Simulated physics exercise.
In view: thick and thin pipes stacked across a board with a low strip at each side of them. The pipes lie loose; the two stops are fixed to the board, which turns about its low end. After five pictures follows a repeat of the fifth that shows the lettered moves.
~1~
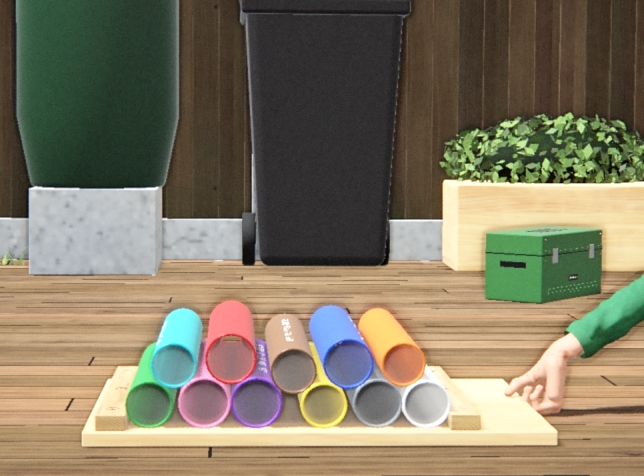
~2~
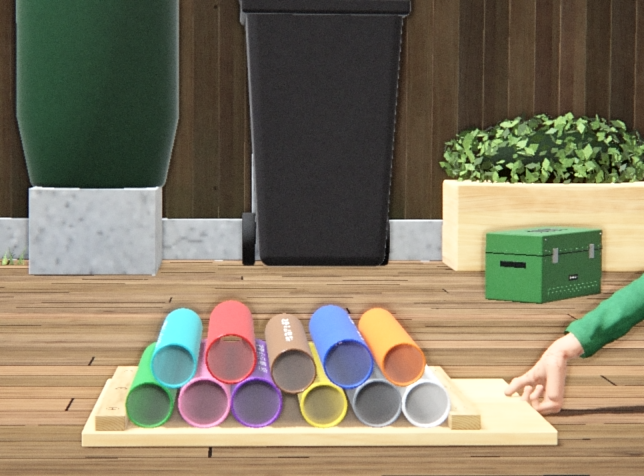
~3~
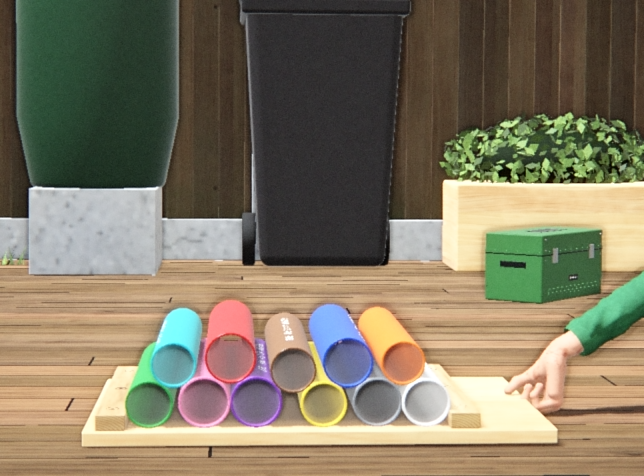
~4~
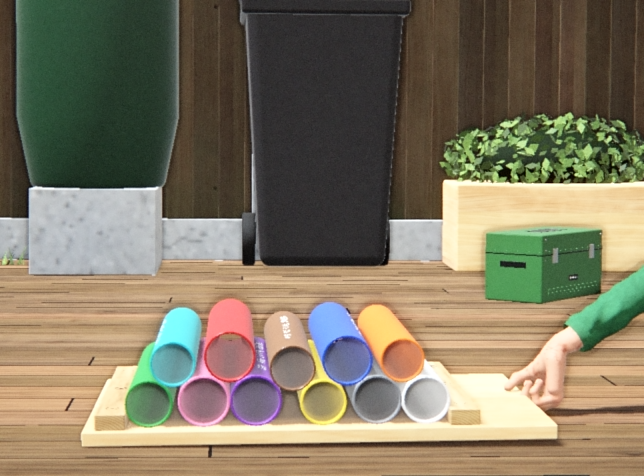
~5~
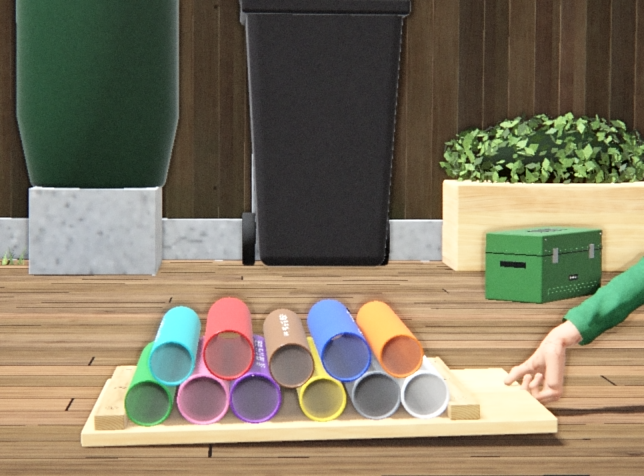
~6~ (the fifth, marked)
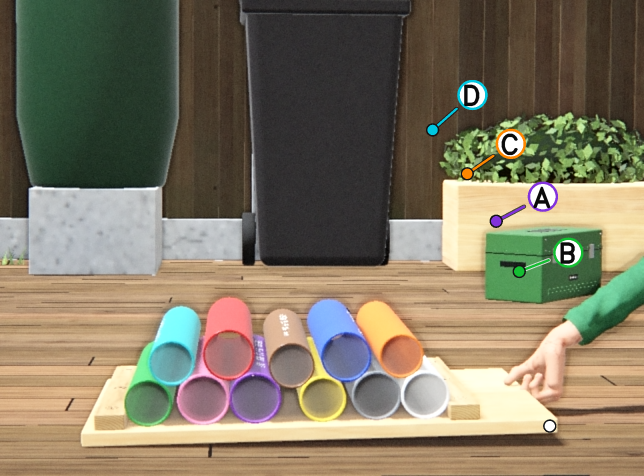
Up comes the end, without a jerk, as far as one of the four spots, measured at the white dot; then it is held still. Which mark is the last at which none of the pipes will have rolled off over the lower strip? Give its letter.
Mark B is as high as it can go.
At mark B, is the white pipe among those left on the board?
Yes, with B.
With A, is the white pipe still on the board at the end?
The white pipe: Yes.
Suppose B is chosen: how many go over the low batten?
At B the number is none.
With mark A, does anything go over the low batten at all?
Yes, at A.
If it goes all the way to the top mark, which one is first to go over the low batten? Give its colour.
First is the turquoise one.
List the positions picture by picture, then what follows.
The first picture shows pink pipe (205, 403); purple pipe (257, 403); yellow pipe (324, 406).
The second picture shows yellow pipe (324, 405); grey pipe (378, 404).
The third picture shows board (313, 401); grey pipe (378, 402); white pipe (426, 402); turquoise pipe (174, 365).
The fourth picture shows board (313, 399); green pipe (149, 404); pink pipe (204, 401).
The fifth picture shows board (313, 397); green pipe (148, 403); pink pipe (203, 400).
On the marked copy, A at (496, 221); B at (519, 272); C at (467, 174); D at (433, 130); the white dot at (550, 426).
Taking B. A third of the way, board at 15°.
Two thirds of the way, board at 21°.
When it is over, board at 21°, none over the low batten.
As for the rest, A four over the low batten (brown, blue, turquoise, red); C five over the low batten; D eight over the low batten.
